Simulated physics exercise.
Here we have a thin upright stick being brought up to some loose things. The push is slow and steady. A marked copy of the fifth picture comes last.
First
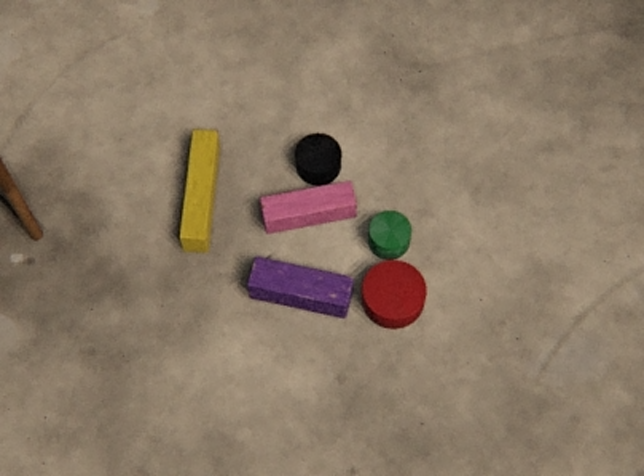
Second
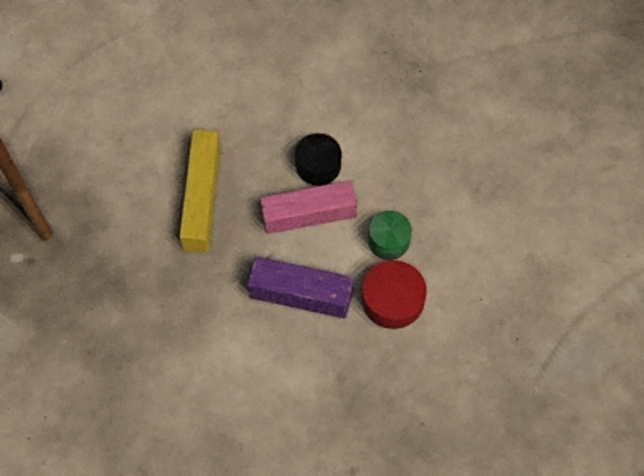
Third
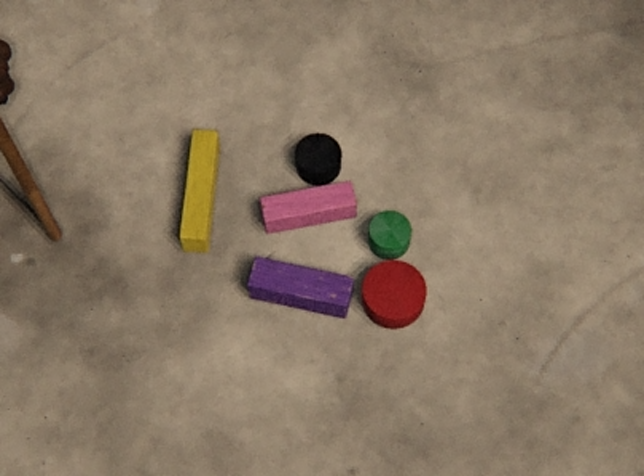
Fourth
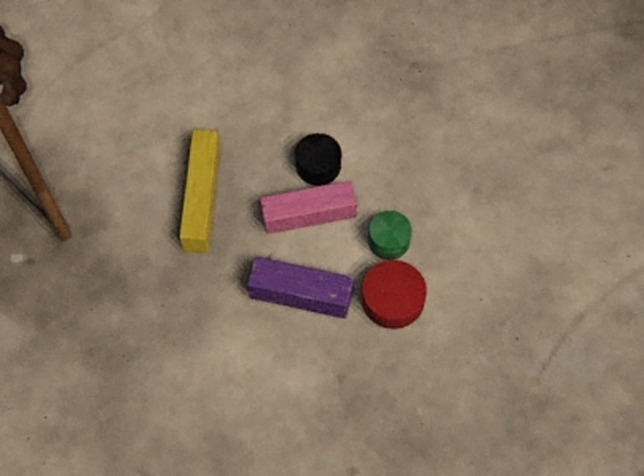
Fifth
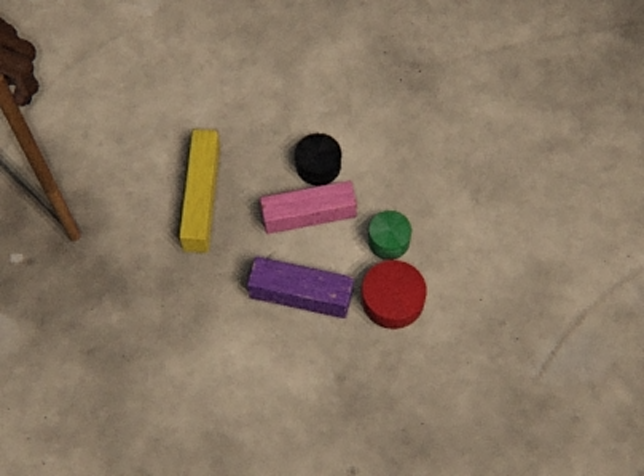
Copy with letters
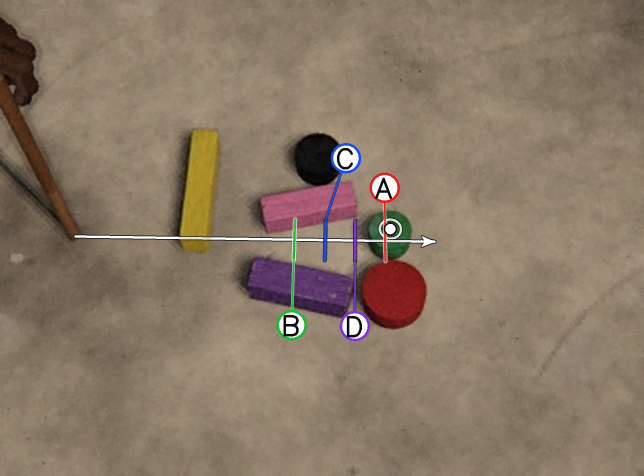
The clip opens on a yellow bar, a pink bar, a purple bar and black, green and red tins lying still, with a thin brown stick at the left edge. The stick slides slowly right, a dark brown shape coming into view at the upper left, while the bars and tins stay unmoved.
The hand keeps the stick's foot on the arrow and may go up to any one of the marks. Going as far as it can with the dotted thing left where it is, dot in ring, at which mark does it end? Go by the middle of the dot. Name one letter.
The farthest safe stop is D.
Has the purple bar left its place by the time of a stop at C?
No.
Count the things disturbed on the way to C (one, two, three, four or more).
In all, two.
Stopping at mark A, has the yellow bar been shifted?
By then, yes.
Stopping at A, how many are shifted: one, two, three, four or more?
Three.
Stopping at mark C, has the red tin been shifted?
By then, no.
On the marked copy, A at (385, 241); B at (294, 240); C at (325, 240); D at (355, 241); the arrow from (75, 236) to (435, 242); the white dot at (390, 229).
Taking D. A third of the way, foot of the stick (175, 239).
Two thirds of the way, foot of the stick (276, 240); yellow bar (232, 182); pink bar (331, 197).
When it is over, foot of the stick (355, 242); yellow bar (232, 182); pink bar (331, 197); the dot is still in its ring.
As for the rest, A shifts the dotted thing to (414, 236); B keeps the dot in but is short; C keeps the dot in but is short.
